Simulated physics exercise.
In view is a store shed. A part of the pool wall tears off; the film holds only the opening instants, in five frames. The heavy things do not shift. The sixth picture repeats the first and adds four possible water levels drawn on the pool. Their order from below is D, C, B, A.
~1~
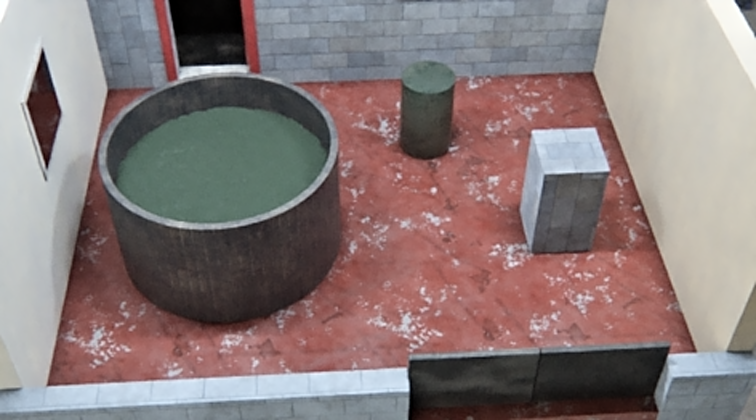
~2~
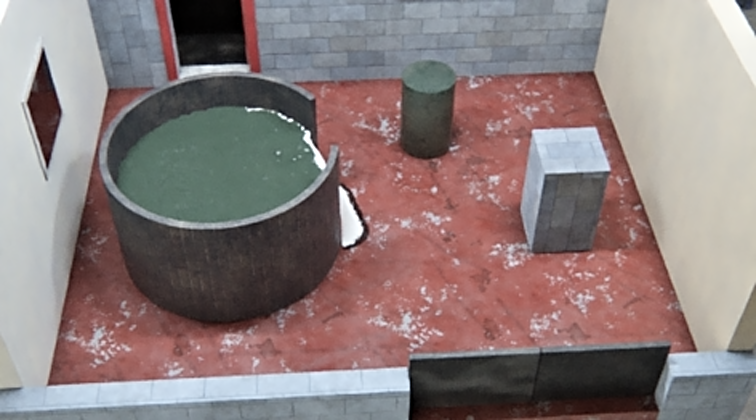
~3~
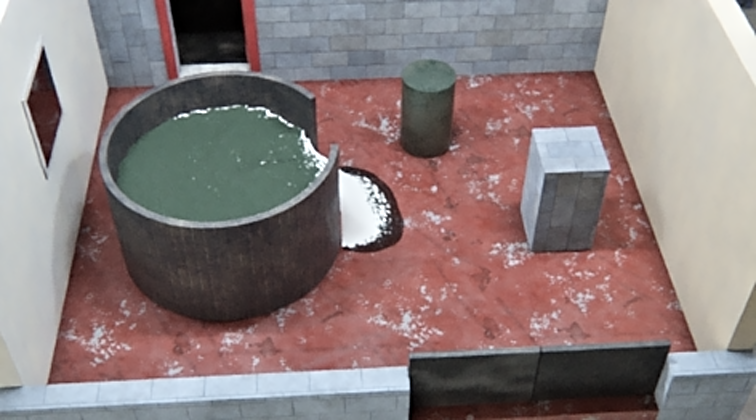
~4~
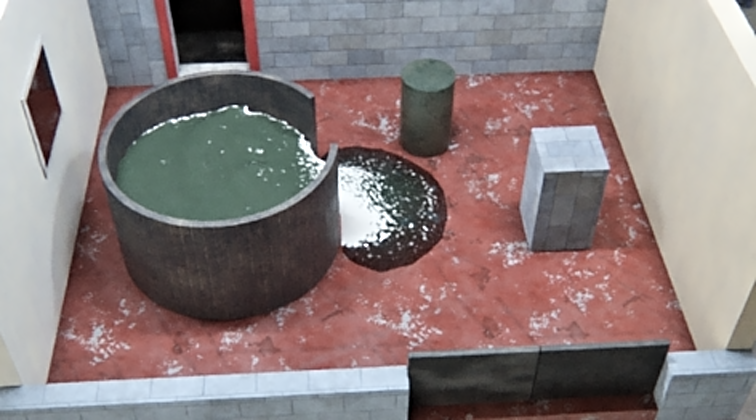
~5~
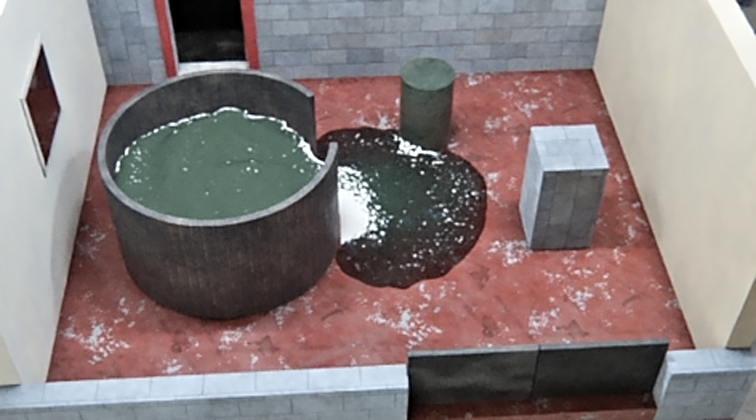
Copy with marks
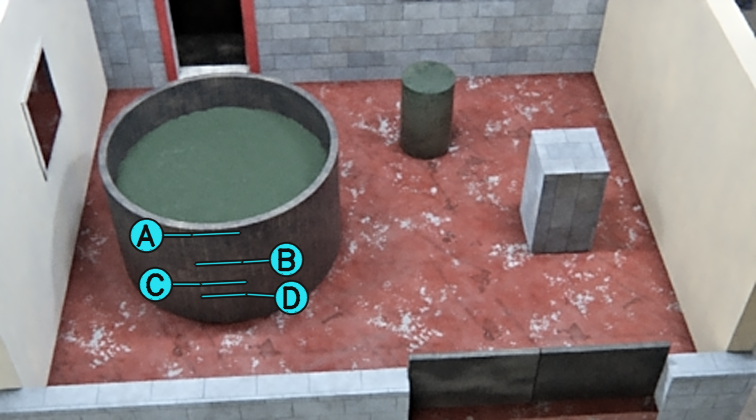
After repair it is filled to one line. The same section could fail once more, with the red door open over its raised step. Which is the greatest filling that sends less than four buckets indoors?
Use line B.
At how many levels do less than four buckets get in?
Three.
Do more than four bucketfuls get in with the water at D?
No, that is safe.
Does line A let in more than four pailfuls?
Yes.
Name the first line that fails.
Here it is line A.
In cyan, A at (215, 233); B at (219, 263); C at (222, 283); D at (224, 295); from the bottom up D, C, B, A.
For line A, about 10 bucketfuls get in.
For line B, a splash gets over, under a bucket.
For line C, nothing gets over.
For line D, nothing gets over.
